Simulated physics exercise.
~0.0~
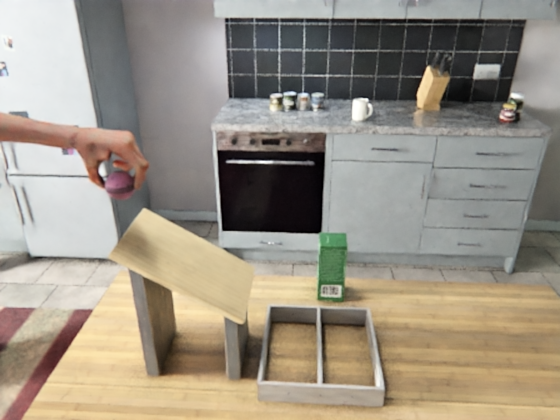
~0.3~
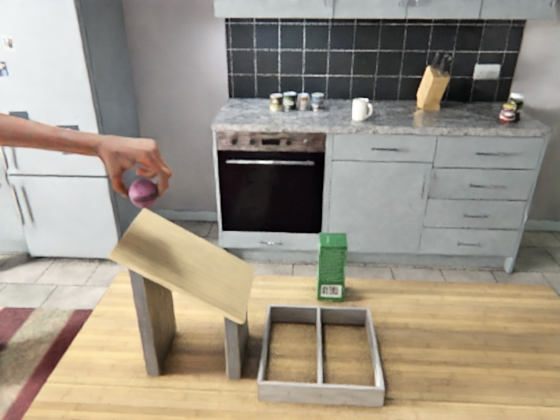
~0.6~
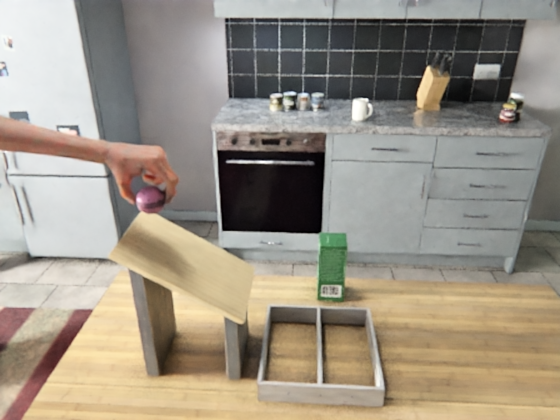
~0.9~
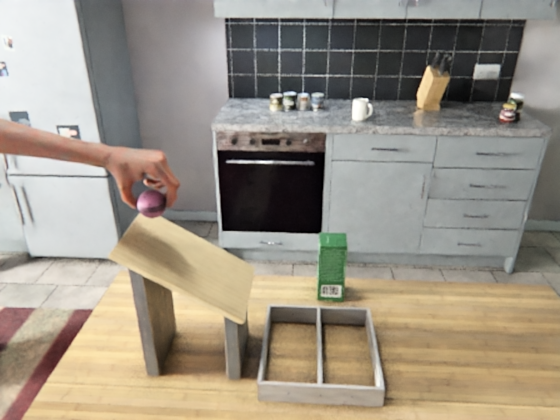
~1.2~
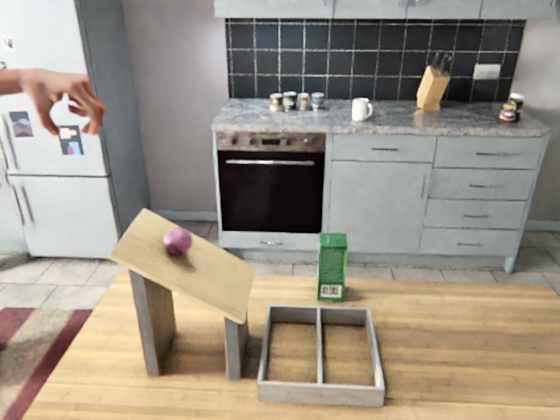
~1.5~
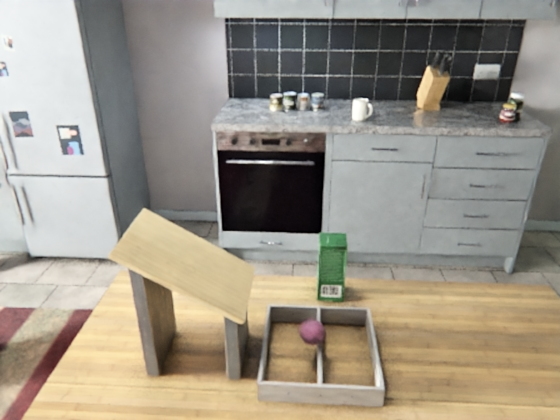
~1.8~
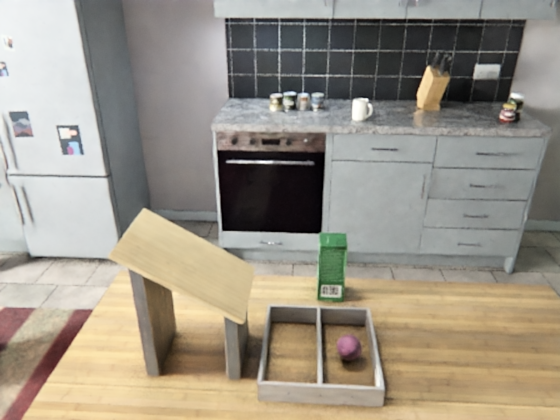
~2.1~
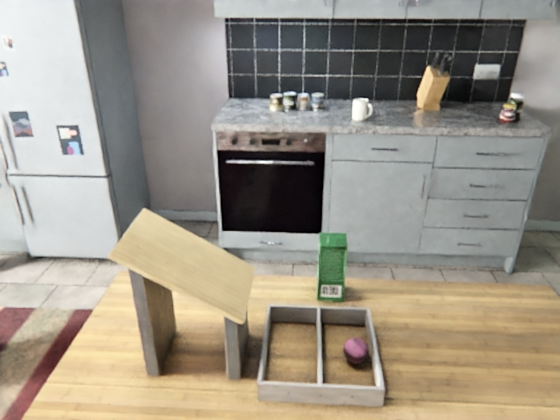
A hand releasing a pink ball on a sloping board, the ball rolling down rightward and settling in the tray's farther bay.
